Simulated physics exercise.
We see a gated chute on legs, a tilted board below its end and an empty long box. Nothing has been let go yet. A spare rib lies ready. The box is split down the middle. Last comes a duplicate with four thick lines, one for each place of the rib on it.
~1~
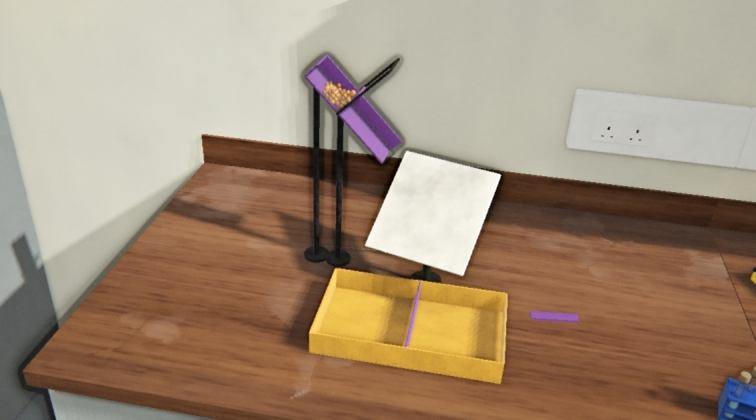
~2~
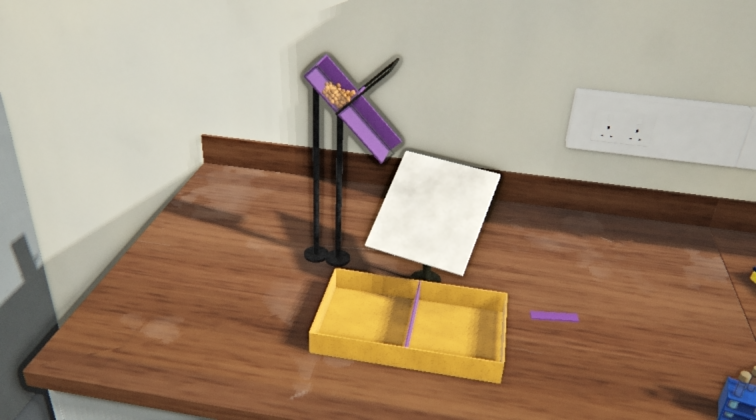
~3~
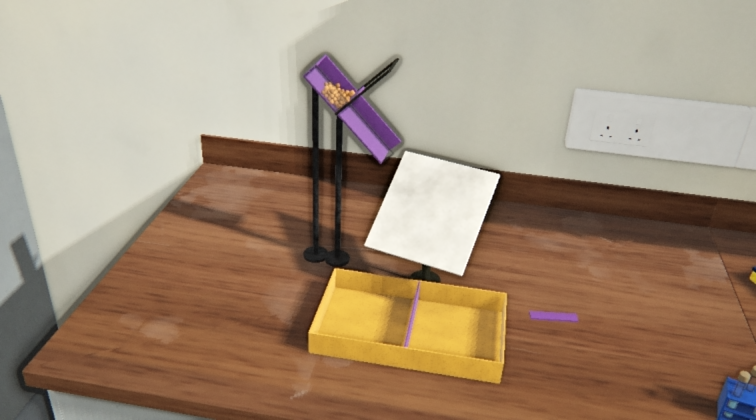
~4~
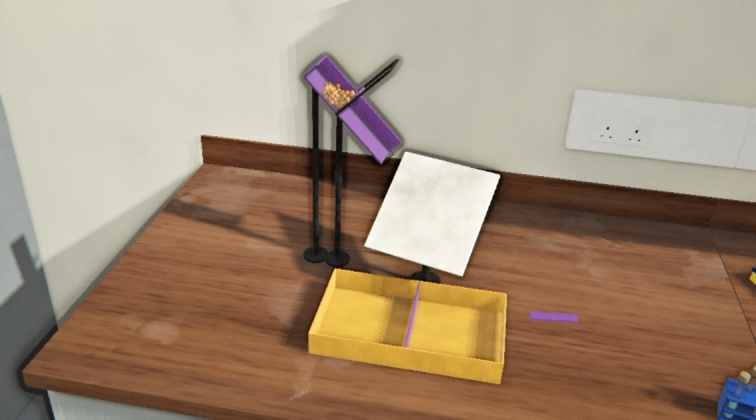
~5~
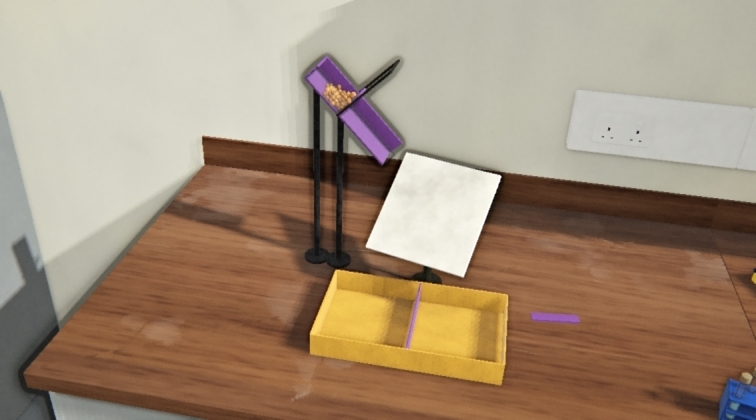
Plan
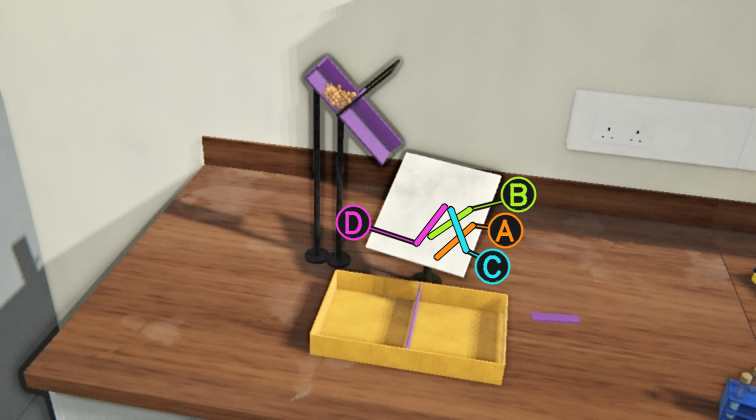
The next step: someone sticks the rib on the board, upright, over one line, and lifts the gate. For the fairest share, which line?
Take C.
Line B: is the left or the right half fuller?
The left half.
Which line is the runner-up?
Here it is line A.
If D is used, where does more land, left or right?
More lands on the left.
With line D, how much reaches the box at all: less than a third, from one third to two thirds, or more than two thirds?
More than two thirds.
On the marked copy, line A from (472, 225) to (437, 257); line B from (470, 209) to (430, 236); line C from (450, 209) to (466, 250); line D from (444, 206) to (416, 243).
For line A, of what is caught, roughly two thirds in the left half, roughly a quarter in the right.
For line B, of what is caught, the larger part in the left half, about a tenth in the right.
For line C, of what is caught, roughly half in the left half, roughly half in the right.
For line D, of what is caught, every piece in the left half, not one piece in the right.
